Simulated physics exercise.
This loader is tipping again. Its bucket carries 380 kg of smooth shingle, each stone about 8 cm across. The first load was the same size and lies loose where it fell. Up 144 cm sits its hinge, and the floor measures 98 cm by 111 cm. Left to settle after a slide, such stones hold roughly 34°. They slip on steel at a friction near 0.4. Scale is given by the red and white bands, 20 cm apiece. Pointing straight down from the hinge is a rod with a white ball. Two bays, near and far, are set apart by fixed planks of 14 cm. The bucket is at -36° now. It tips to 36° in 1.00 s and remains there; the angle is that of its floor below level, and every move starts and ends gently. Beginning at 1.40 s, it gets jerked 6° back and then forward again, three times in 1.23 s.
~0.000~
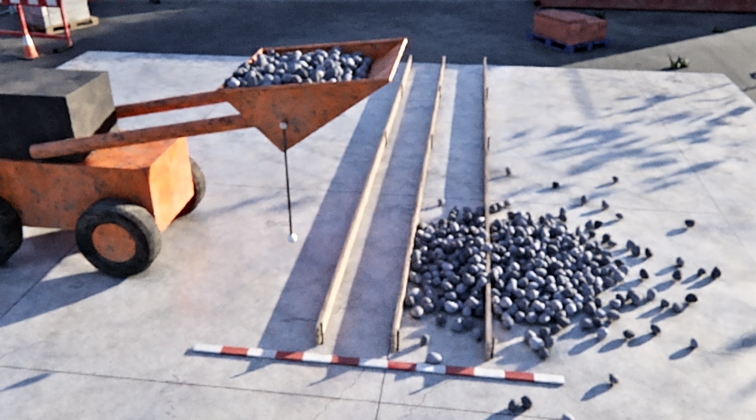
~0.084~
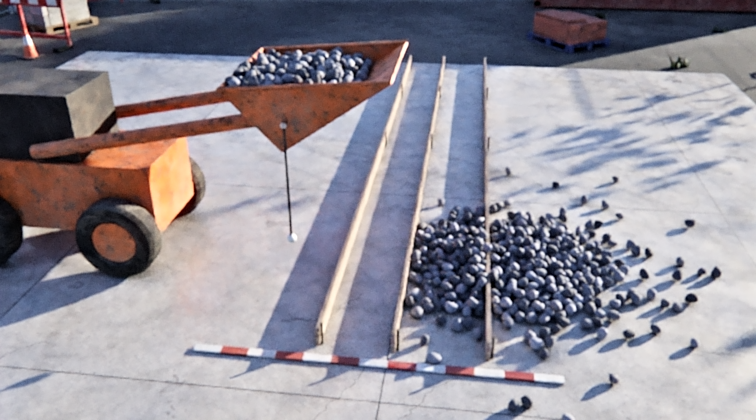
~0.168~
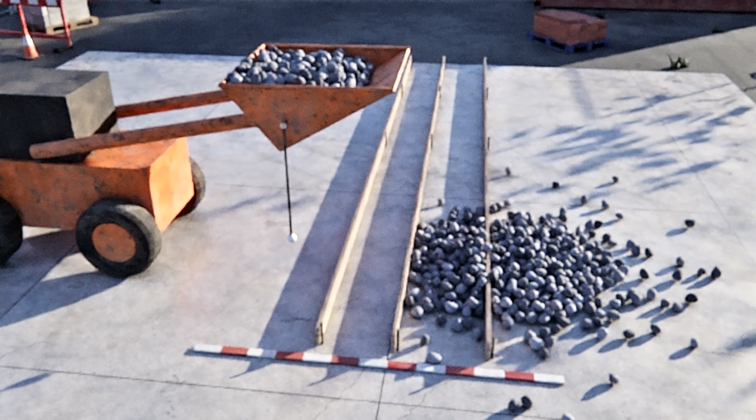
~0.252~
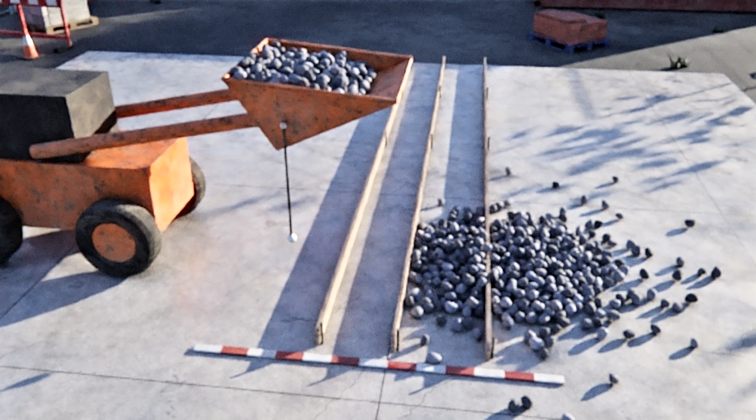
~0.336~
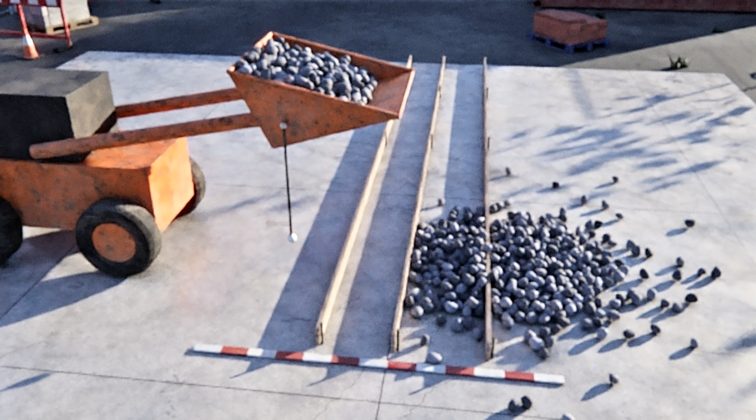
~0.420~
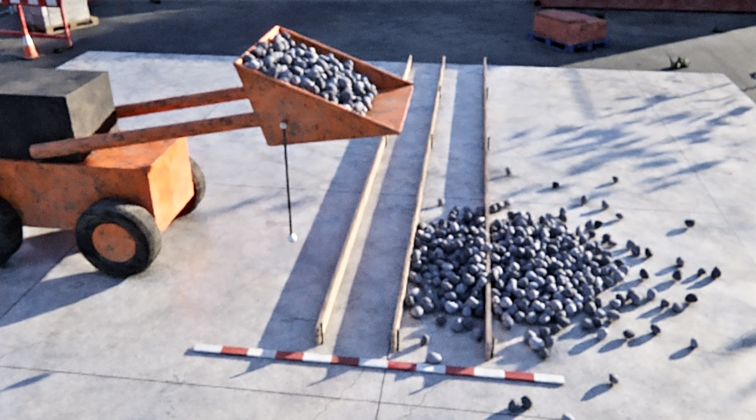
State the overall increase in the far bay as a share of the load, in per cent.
The increase is about 74 per cent of the load.
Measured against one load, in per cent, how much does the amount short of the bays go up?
Approximately 0 parts per hundred.
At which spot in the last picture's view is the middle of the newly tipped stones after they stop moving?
Near (444, 250).
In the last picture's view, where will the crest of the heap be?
Close to (449, 233).
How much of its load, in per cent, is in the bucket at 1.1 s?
Close to 75 in a hundred.
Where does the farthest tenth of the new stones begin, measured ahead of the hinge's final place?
Ahead of it by roughly 160 cm.
After 0.8 s the floor is at 25°; in per cent of one load, 100 in the bucket, 37 in the far bay, 63 past the last board; the foremost stones are at (704, 279).
After 1.1 s the floor is at 36°; in per cent of one load, 73 in the bucket, 23 in the near bay, 41 in the far bay, 63 past the last board; the foremost stones are at (704, 279).
After 3.1 s the floor is at 36°; in per cent of one load, 0 in the bucket, 13 in the near bay, 111 in the far bay, 77 past the last board; the foremost stones are at (704, 279).
After 5.8 s the floor is at 36°; in per cent of one load, 0 in the bucket, 13 in the near bay, 111 in the far bay, 77 past the last board; the foremost stones are at (704, 279). Net gain in the far bay, 74.
